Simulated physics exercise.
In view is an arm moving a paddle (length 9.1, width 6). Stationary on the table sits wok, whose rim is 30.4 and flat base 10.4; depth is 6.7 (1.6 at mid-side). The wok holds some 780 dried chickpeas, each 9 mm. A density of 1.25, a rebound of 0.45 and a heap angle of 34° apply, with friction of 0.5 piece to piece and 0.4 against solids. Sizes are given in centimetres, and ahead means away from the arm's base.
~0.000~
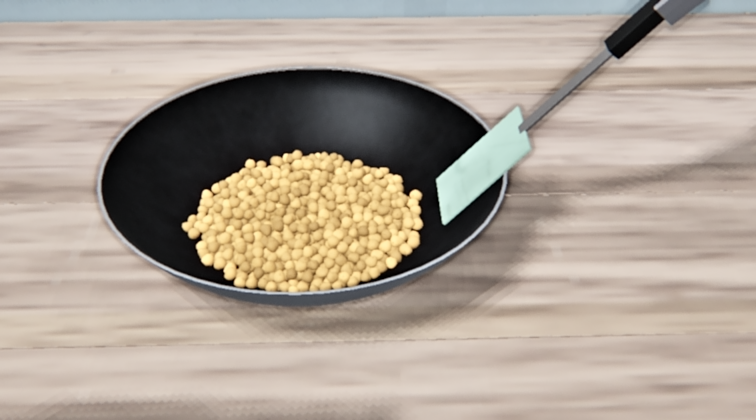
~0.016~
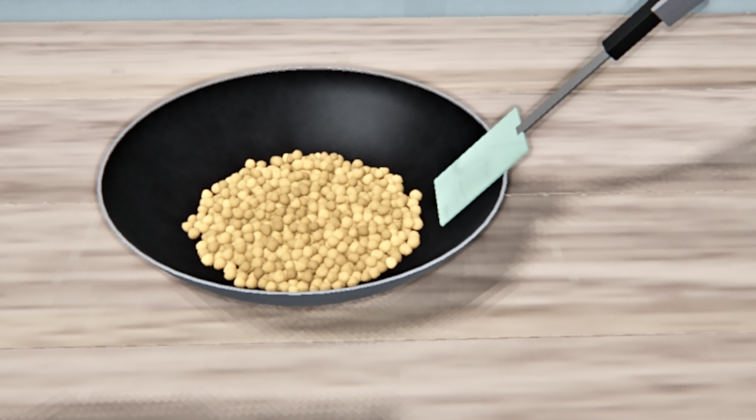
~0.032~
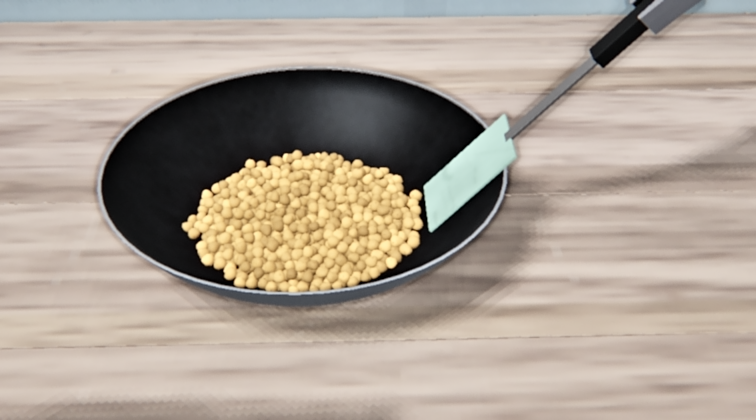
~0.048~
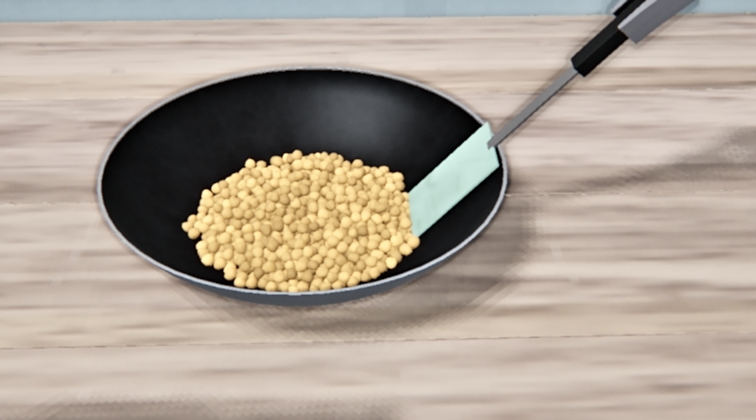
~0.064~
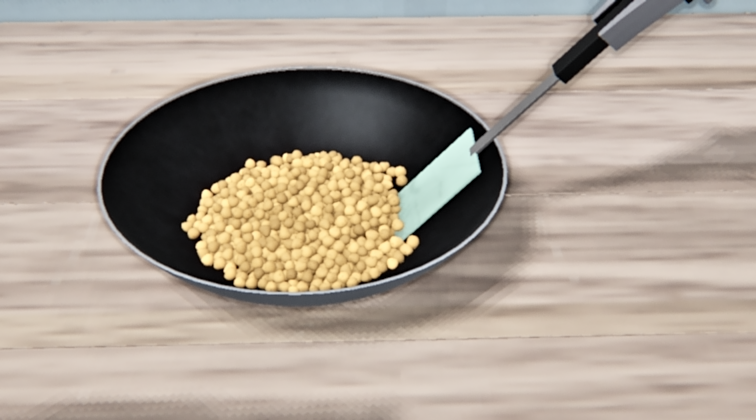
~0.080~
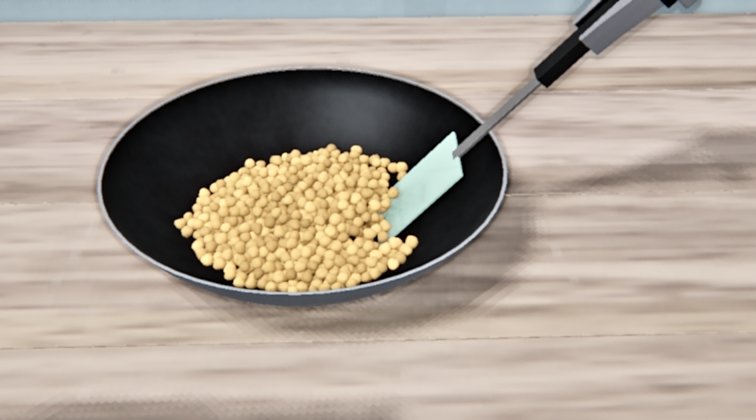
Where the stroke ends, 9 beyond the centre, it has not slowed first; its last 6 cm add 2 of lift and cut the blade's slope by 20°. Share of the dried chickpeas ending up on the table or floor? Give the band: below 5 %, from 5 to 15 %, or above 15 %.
Band: Below 5 %.
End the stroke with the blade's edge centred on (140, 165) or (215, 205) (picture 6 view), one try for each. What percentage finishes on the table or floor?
First try roughly 20 percent, second roughly 0 percent.
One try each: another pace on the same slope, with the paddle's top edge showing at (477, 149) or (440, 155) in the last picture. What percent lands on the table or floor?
That comes to about 0 and about 10 percent, in that order.
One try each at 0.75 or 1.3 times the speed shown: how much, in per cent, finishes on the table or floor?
Estimates in order: 0 per cent, 10 per cent.
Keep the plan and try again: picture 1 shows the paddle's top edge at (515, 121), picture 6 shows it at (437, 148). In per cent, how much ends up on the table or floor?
About 5 per cent.
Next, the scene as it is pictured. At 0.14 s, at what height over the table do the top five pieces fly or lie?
Height: Some 5 cm.
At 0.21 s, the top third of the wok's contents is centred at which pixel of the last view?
(236, 198).
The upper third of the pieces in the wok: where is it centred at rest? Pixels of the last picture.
Look near (179, 197).
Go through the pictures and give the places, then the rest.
In the first picture, paddle top edge at (525, 127), sloping 48°; upper third of the load around (306, 211), from x 190 to 415, top at y 155; 780 in the wok.
In the second picture, paddle top edge at (522, 129), sloping 48°; upper third of the load around (306, 211), from x 190 to 415, top at y 155.
In the third picture, paddle top edge at (511, 135), sloping 48°; upper third of the load around (306, 211), from x 190 to 415, top at y 155.
In the fourth picture, paddle top edge at (493, 143), sloping 48°; upper third of the load around (307, 210), from x 190 to 415, top at y 155.
In the fifth picture, paddle top edge at (475, 149), sloping 48°; upper third of the load around (307, 207), from x 190 to 410, top at y 155.
In the sixth picture, paddle top edge at (458, 153), sloping 48°; upper third of the load around (305, 205), from x 180 to 410, top at y 150; 780 in the wok.
By 0.14 s, sloping 48°, highest piece 6 above the table; 780 in the wok.
By 0.21 s, sloping 42°, highest piece 6 above the table; 780 in the wok.
By 0.44 s, sloping 28°, highest piece 7 above the table; 762 in the wok, 11 on the table or floor, 7 on the blade or in flight.
By 1.49 s, sloping 28°, highest piece 6 above the table; 761 in the wok, 19 on the table or floor.
Final count, 761 in the wok, 19 on the table or floor. That is 2 % on the table or floor.
